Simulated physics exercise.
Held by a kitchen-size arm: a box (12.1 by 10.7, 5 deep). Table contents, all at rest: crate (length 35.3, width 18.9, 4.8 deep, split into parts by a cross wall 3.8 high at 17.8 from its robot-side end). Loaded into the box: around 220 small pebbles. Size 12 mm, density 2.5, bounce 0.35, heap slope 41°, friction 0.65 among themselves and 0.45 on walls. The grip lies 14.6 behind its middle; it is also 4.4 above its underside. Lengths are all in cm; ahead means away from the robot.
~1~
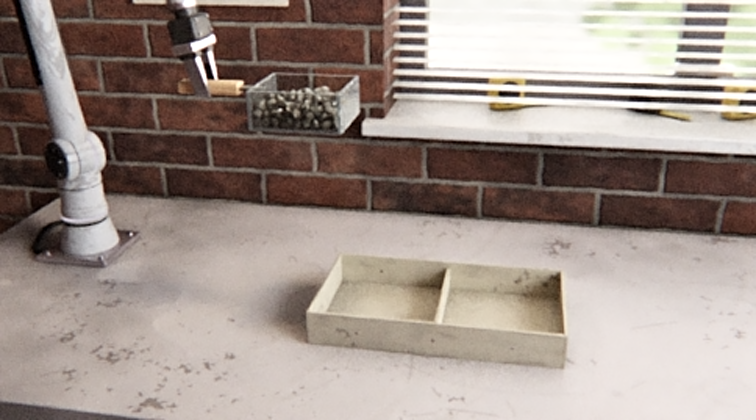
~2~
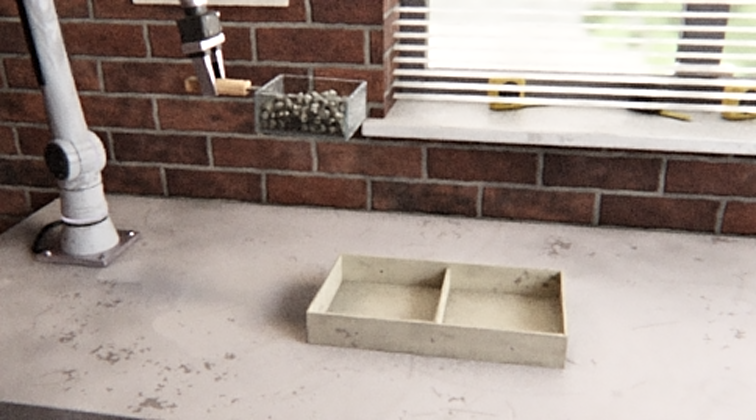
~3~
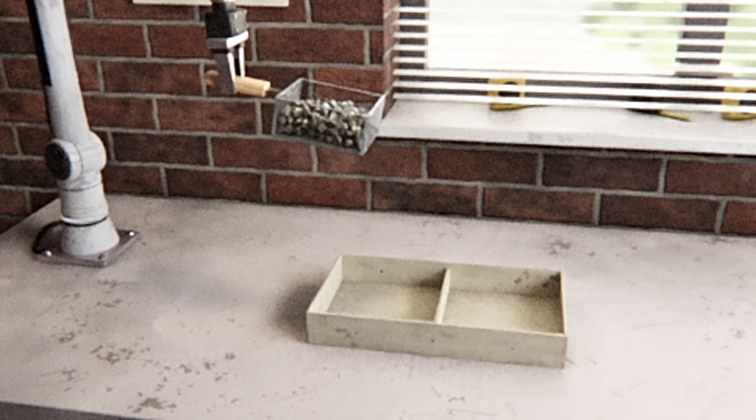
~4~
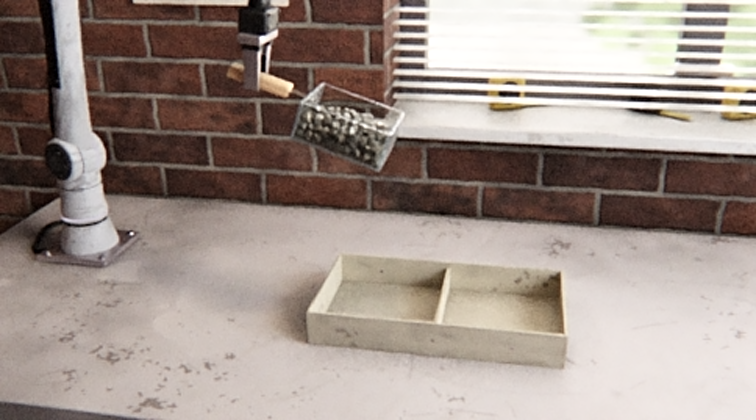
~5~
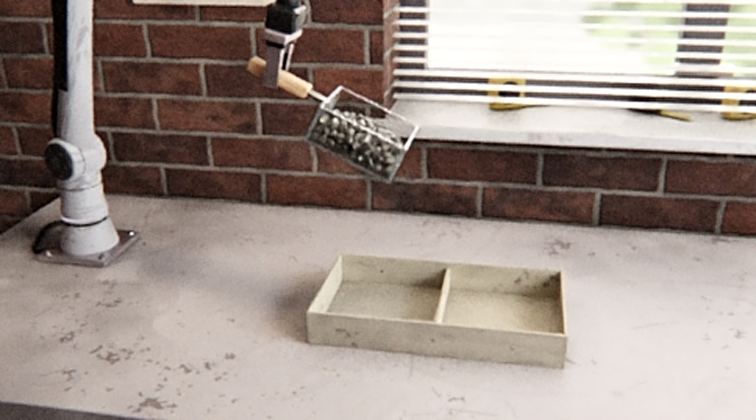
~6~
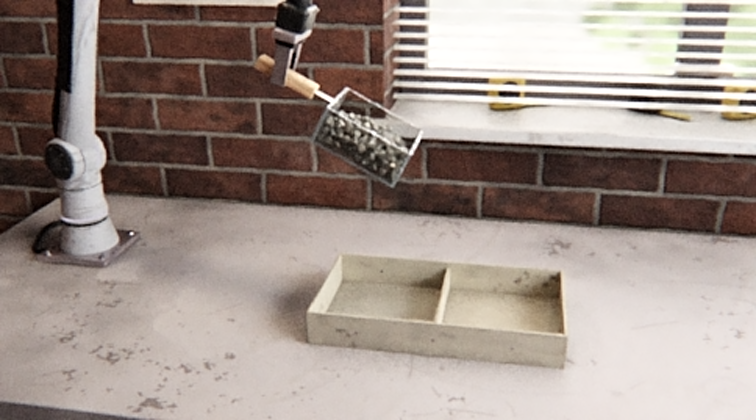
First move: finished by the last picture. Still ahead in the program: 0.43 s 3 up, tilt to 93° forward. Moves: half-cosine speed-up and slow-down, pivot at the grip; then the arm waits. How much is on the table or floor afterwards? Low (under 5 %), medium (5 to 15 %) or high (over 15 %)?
High.
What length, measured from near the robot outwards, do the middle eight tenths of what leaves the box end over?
I'd say close to 20 cm.
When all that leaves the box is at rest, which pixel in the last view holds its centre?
About (330, 309).
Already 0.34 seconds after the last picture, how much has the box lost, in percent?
About 0 per cent.
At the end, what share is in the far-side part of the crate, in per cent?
The share is near 0 per cent.
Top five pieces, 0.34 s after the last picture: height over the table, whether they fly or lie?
Some 30 cm.
Then, 0.17 s later, tilted 50° forward, highest piece 30 above the table; 215 in the box.
Then, 0.34 s later, tilted 87° forward, highest piece 30 above the table; 212 in the box, 3 in flight or on a rim.
Then, 0.63 s later, tilted 93° forward, highest piece 30 above the table; 168 in the box, 7 on the table or floor, 6 in the robot-side part, 34 in flight or on a rim.
Then, 1.68 s later, tilted 93° forward, highest piece 25 above the table; 99 in the box, 60 in the robot-side part, 56 on the table or floor.
At rest, 99 in the box, 60 in the robot-side part, 56 on the table or floor. That is 26 % on the table or floor.
